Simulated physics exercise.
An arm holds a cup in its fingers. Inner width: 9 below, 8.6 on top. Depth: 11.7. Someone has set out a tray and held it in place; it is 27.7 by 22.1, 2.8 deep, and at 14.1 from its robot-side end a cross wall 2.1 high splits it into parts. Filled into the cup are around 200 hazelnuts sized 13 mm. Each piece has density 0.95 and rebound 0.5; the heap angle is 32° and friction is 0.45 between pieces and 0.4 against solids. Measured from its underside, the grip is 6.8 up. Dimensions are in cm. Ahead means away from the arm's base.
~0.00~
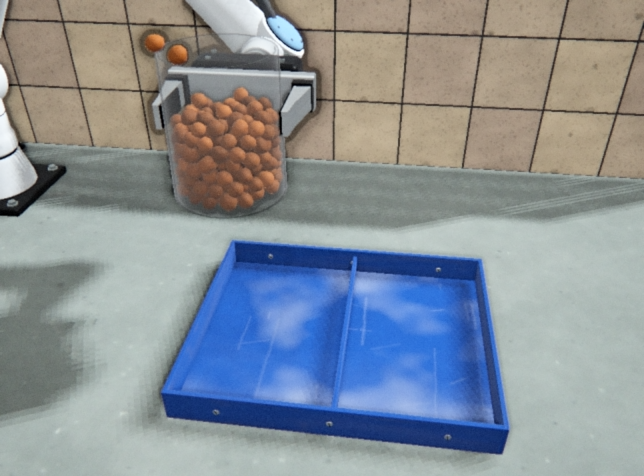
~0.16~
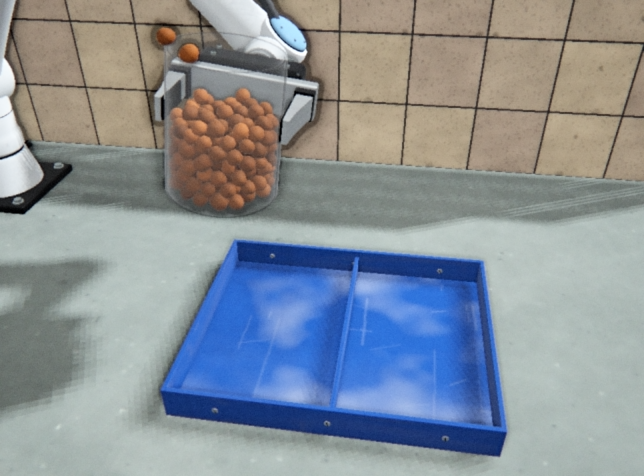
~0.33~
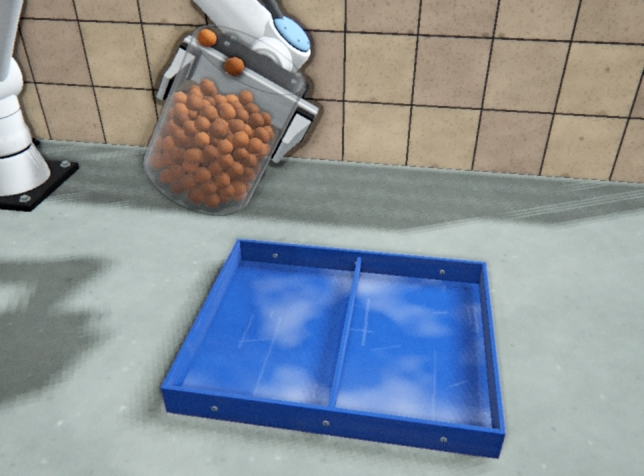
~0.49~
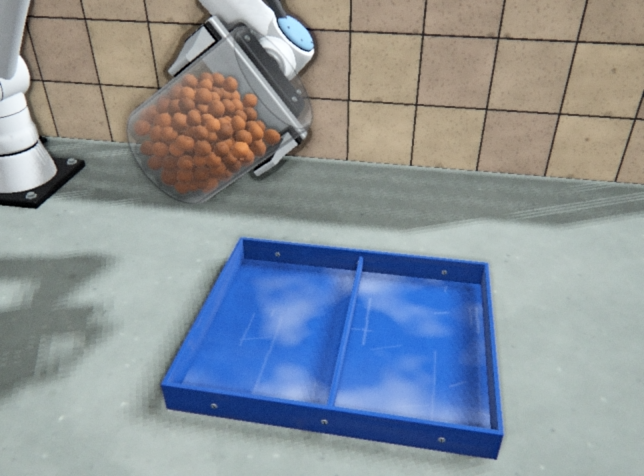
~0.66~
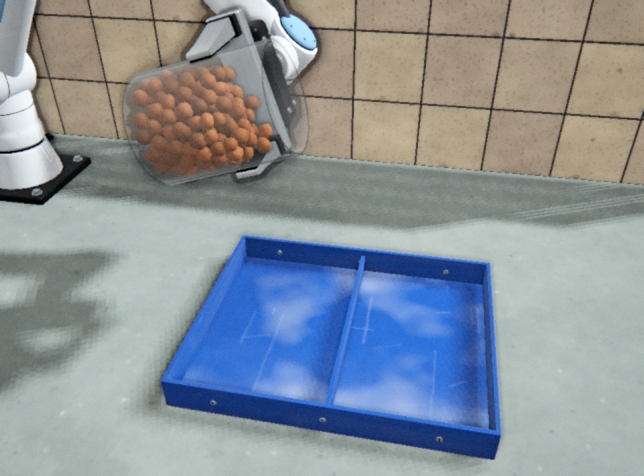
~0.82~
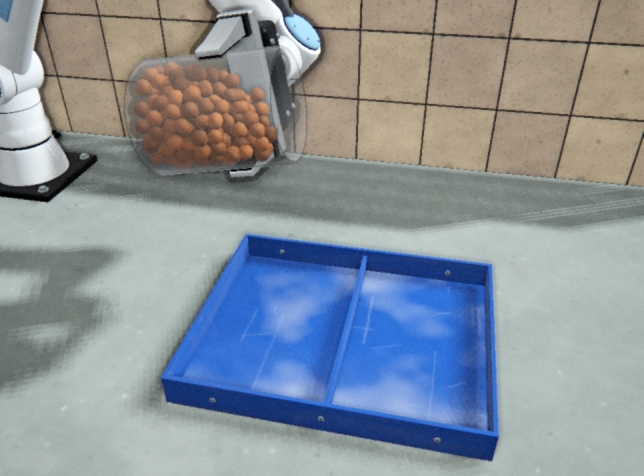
The footage shows a robot arm gripping a clear cup filled with small, round brown pieces behind a divided blue tray, then tilting it rightward from upright until it lies nearly on its side, the pieces shifting inside.
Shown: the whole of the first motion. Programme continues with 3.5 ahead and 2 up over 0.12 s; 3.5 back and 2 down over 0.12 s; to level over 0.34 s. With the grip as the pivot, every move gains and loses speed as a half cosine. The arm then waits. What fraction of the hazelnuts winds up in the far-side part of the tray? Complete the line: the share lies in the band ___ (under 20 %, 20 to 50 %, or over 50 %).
The share lies in the band 20 to 50 %.
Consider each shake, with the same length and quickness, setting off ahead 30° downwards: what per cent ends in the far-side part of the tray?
It comes to around 5 percent.
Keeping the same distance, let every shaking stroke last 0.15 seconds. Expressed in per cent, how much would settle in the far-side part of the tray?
Estimate: Close to 15 percent.
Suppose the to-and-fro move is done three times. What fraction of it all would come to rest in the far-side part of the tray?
Roughly 45 percent.
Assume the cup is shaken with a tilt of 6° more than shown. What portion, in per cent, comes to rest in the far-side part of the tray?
35 %.
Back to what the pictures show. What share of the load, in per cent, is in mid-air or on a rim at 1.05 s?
My guess is some 10 in a hundred.
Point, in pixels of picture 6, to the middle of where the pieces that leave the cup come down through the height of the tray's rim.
Close to pixel (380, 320).
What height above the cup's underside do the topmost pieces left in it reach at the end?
Around 7.5 cm above the underside.
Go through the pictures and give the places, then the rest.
In the first picture, cup middle at (225, 126), level; upper third of the load around (221, 124), from x 155 to 275, top at y 45; 203 in the cup.
In the second picture, cup middle at (225, 126), tilted 8° forward; upper third of the load around (217, 124), from x 165 to 270, top at y 35.
In the third picture, cup middle at (222, 124), tilted 28° forward; upper third of the load around (208, 119), from x 160 to 265, top at y 40.
In the fourth picture, cup middle at (220, 120), tilted 52° forward; upper third of the load around (195, 108), from x 145 to 270, top at y 80.
In the fifth picture, cup middle at (219, 115), tilted 72° forward; upper third of the load around (188, 93), from x 140 to 265, top at y 75.
In the sixth picture, cup middle at (220, 113), tilted 80° forward; upper third of the load around (189, 94), from x 145 to 270, top at y 70; 203 in the cup.
By 1.05 s, tilted 80° forward, highest piece 26 above the table; 182 in the cup, 21 in flight or on a rim.
By 1.28 s, tilted 21° forward, highest piece 28 above the table; 141 in the cup, 49 in the far-side part, 7 in the robot-side part, 6 in flight or on a rim.
By 1.60 s, level, highest piece 24 above the table; 141 in the cup, 54 in the far-side part, 7 in the robot-side part, 1 on the table or floor.
By 2.65 s, level, highest piece 24 above the table; 141 in the cup, 54 in the far-side part, 7 in the robot-side part, 1 on the table or floor.
Final count, 141 in the cup, 54 in the far-side part, 7 in the robot-side part, 1 on the table or floor. That is 27 % in the far-side part of the tray.
